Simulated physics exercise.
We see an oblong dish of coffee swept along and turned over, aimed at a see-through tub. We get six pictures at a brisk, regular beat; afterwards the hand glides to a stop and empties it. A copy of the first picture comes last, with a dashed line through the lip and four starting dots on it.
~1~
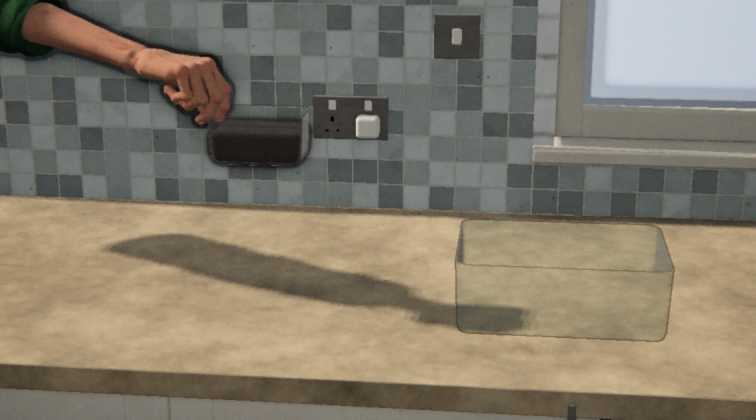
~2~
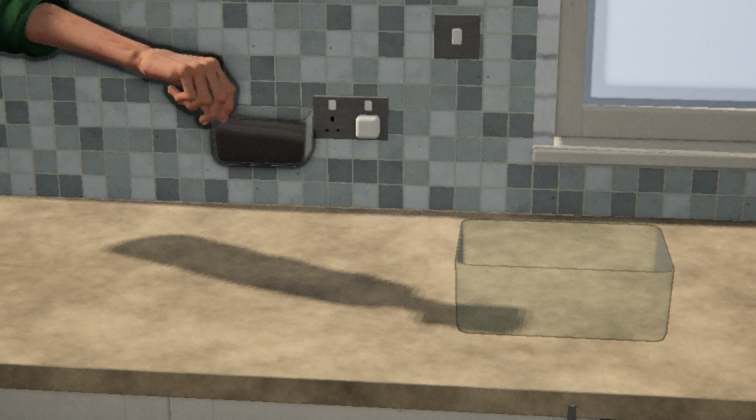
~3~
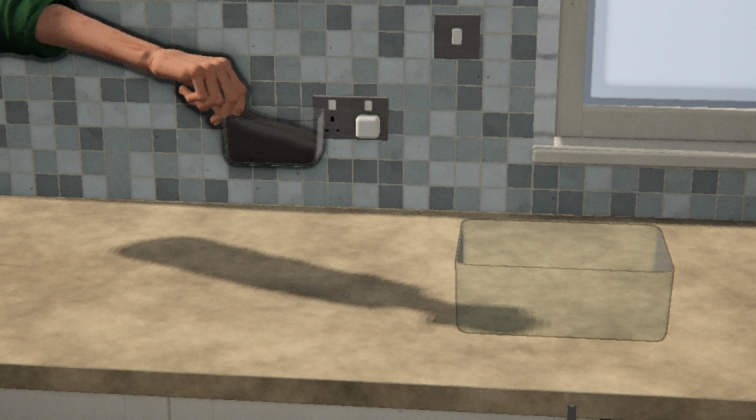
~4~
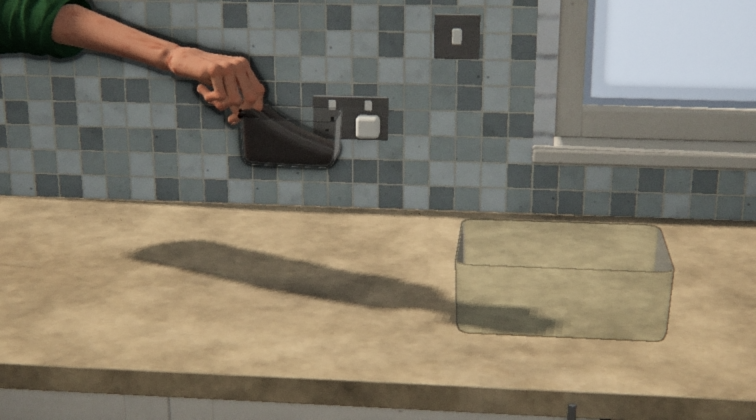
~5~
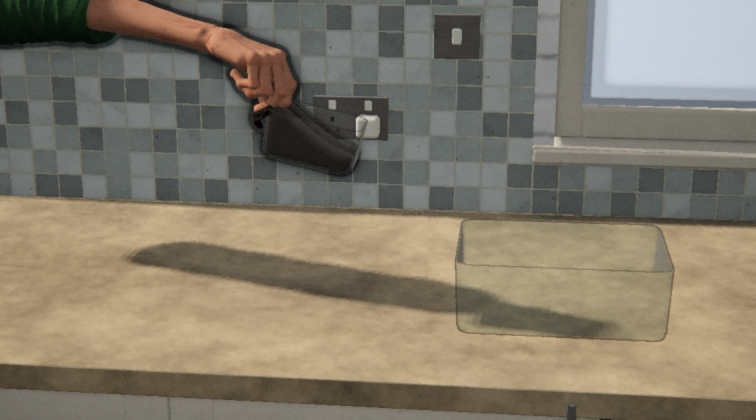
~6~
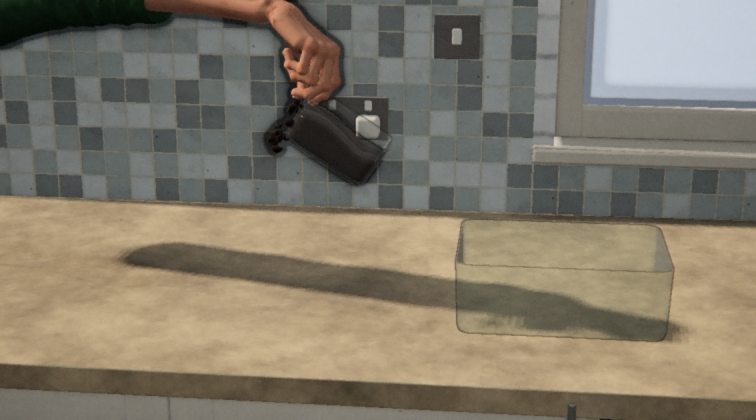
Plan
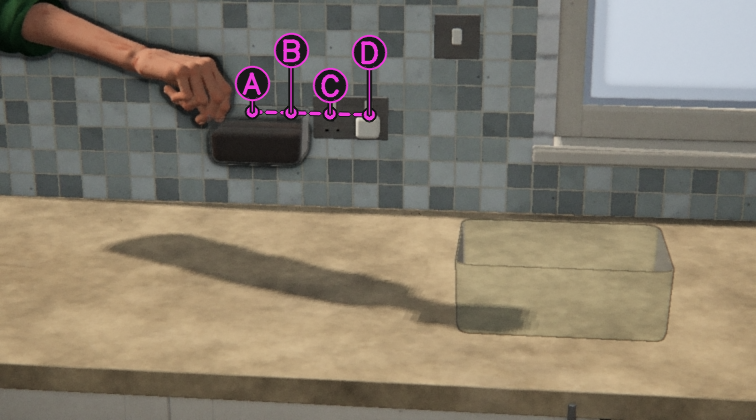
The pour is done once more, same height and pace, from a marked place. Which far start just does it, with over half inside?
A.
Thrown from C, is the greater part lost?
No, not at all.
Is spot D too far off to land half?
No.
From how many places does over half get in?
All of the four.
On the marked copy, A at (252, 111); B at (291, 112); C at (330, 113); D at (369, 114).
For spot A, about 74 % lands in the tub, 17 % falls short and 8 % goes beside or beyond.
For spot B, about 78 % lands in the tub, 8 % falls short and 14 % goes beside or beyond.
For spot C, about 70 % lands in the tub, 7 % falls short and 23 % goes beside or beyond.
For spot D, about 87 % lands in the tub, 6 % falls short and 6 % goes beside or beyond.
